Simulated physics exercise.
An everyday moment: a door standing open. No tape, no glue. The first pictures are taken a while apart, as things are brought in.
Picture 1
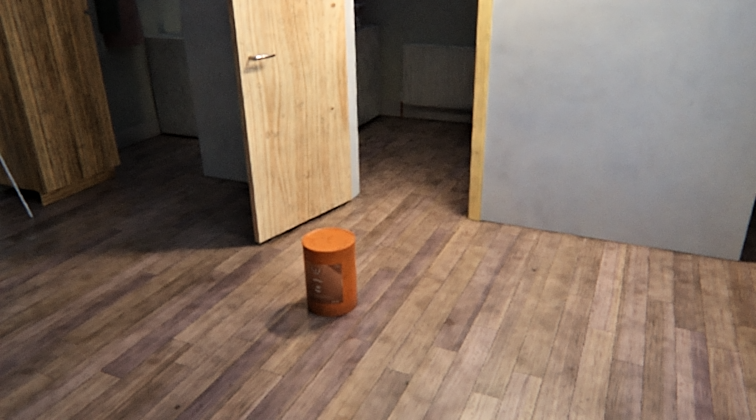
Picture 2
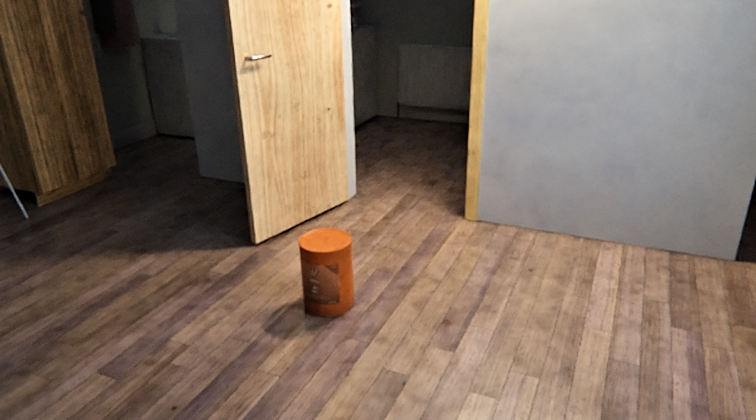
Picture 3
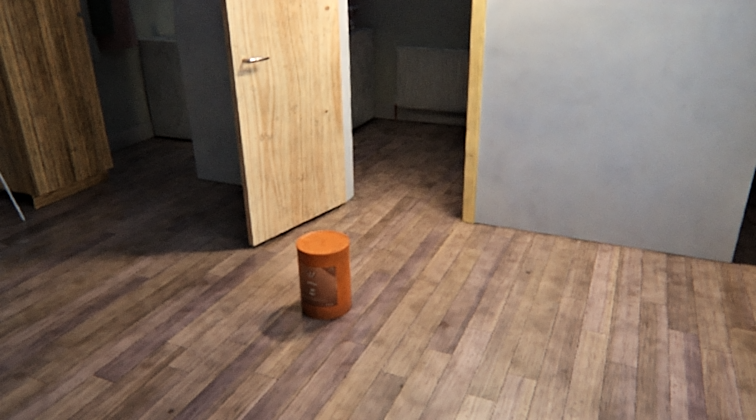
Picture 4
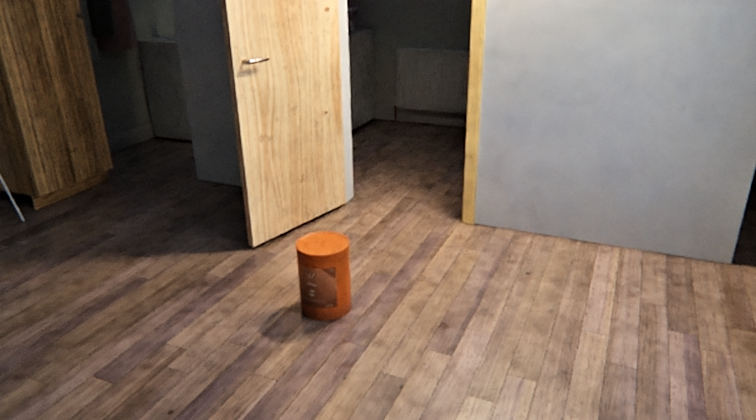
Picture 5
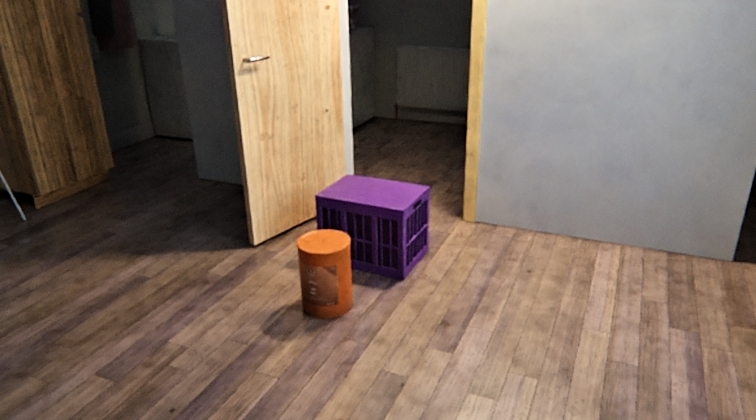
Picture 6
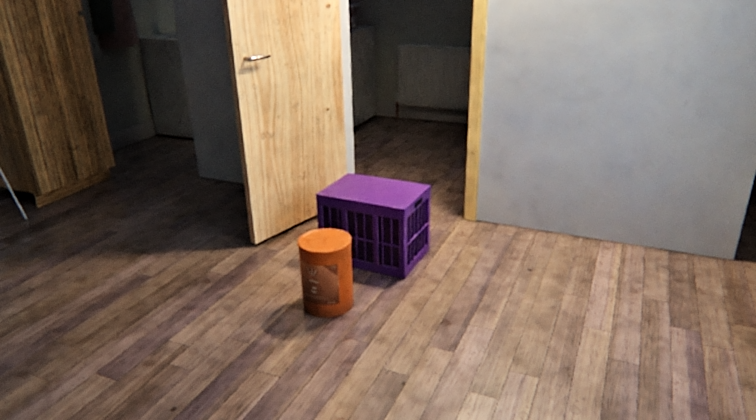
A purple crate appearing behind an orange pail on a wooden floor, while the wide-open door beside them stays still.
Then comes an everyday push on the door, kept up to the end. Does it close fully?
Here the door stops short.
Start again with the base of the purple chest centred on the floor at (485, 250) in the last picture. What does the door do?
Then it reaches the frame.
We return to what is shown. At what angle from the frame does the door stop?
Some 65° open.
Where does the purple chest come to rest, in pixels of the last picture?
At about (391, 224).
Then, 0.60 s on from there, open by 93°.
Then, 1.00 s on from there, open by 76°.
Then, 1.30 s on from there, open by 69°; purple chest shifted a little near (386, 223).
In the end, open by 67°; both unmoved. At the end, from the last picture's camera, purple chest near (391, 224).
